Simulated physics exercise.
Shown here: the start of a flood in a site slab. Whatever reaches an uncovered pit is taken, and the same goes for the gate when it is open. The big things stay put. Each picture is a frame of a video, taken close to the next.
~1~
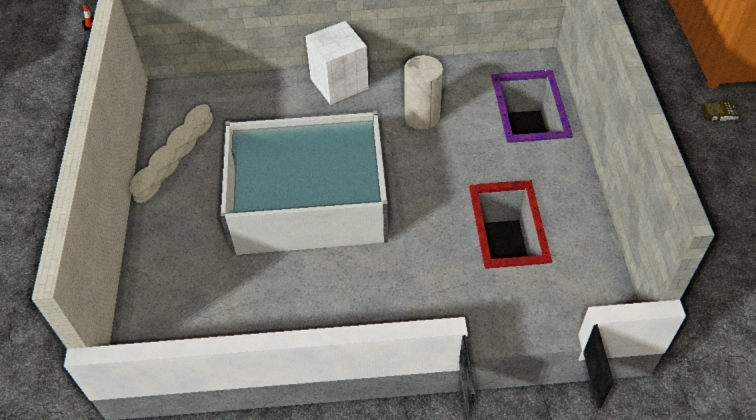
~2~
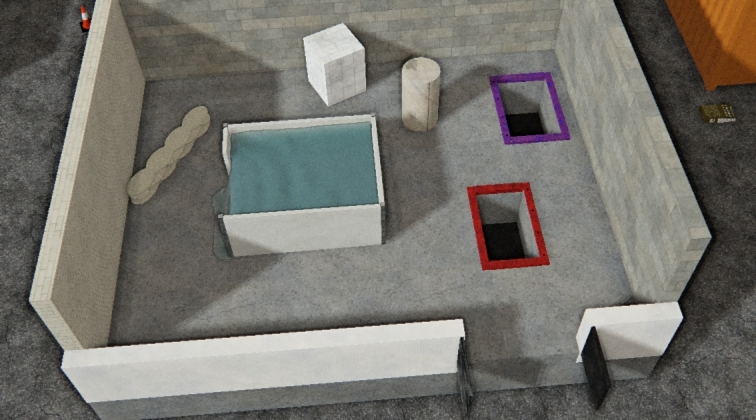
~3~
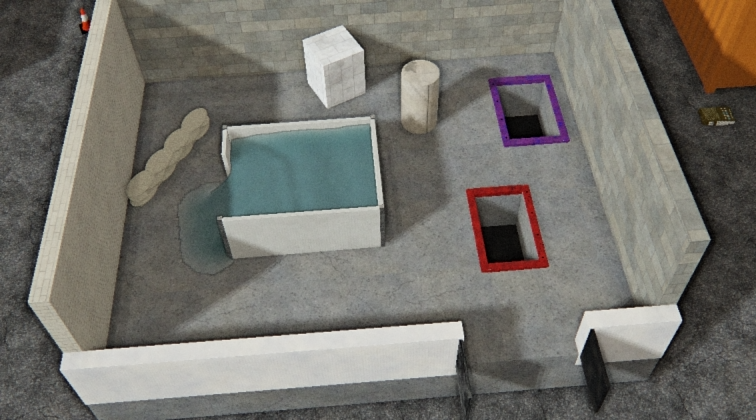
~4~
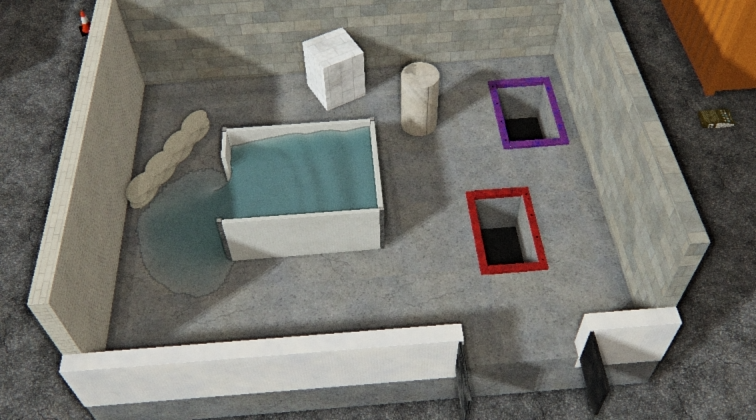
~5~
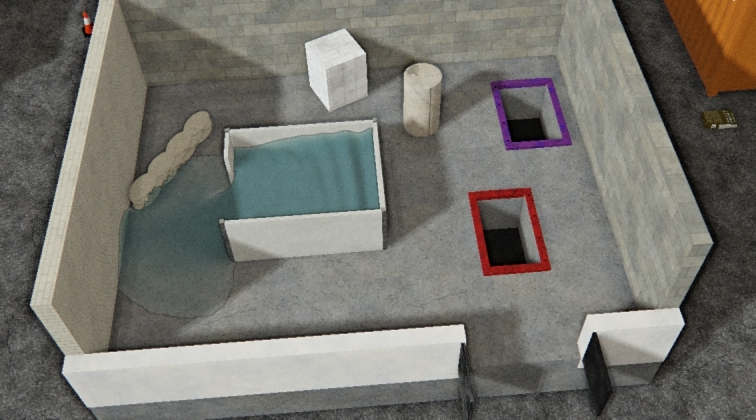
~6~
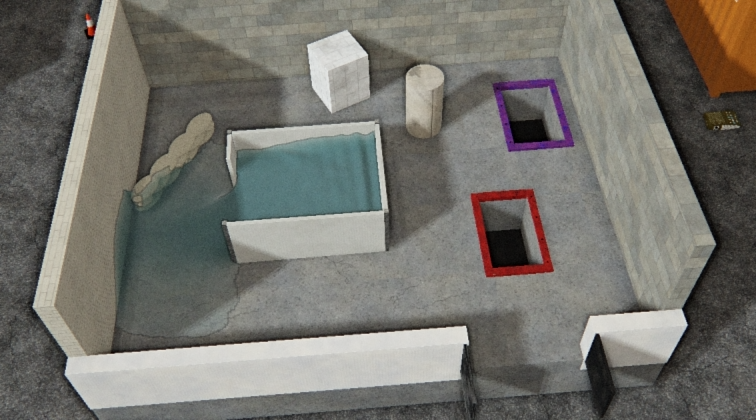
To begin with, teal water sits still in a white open-topped tank inside a walled slab, near a block, a cylinder and two framed holes. Then the tank's left side opens and water pours out, spreading left across the floor to the wall and then toward the front wall.
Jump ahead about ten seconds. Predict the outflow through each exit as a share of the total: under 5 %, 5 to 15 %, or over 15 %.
My prediction: The gate swallows five to fifteen per cent. The purple pit swallows below five per cent. The red pit swallows five to fifteen per cent.
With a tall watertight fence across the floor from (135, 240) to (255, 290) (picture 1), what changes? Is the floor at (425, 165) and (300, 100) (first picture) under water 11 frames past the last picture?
In the listed order, the first spot is spared and the second is swamped.
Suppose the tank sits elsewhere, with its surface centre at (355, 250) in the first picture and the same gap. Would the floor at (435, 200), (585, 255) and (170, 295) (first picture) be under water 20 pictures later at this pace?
Taking them as they were asked, they come out bone dry, bone dry, soaked.
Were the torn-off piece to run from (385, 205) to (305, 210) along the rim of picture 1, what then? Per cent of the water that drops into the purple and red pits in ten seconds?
Roughly, in per cent: Purple 4, red 2.
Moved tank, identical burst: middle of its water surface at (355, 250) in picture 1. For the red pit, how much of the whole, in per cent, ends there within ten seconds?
Within ten seconds roughly 2 percent of the total ends in the red pit.
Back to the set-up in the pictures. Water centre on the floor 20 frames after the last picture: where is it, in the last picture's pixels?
About (255, 246).
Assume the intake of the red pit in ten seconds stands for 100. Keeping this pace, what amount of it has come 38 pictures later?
Approximately 70 per cent.
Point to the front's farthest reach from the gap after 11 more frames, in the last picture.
(150, 94).
A moment on, water covers 20 % of the floor; the gate 0 %, the purple pit 0 %, the red pit 0 %.
Next, water covers 35 % of the floor; the gate 0 %, the purple pit 0 %, the red pit 0 %.
Then, water covers 65 % of the floor; the gate 0 %, the purple pit 0 %, the red pit 0 %.
Later, water covers 85 % of the floor; the gate 1 %, the purple pit 0 %, the red pit 7 %.
In the end, water covers 95 % of the floor; the gate 7 %, the purple pit 2 %, the red pit 10 %.
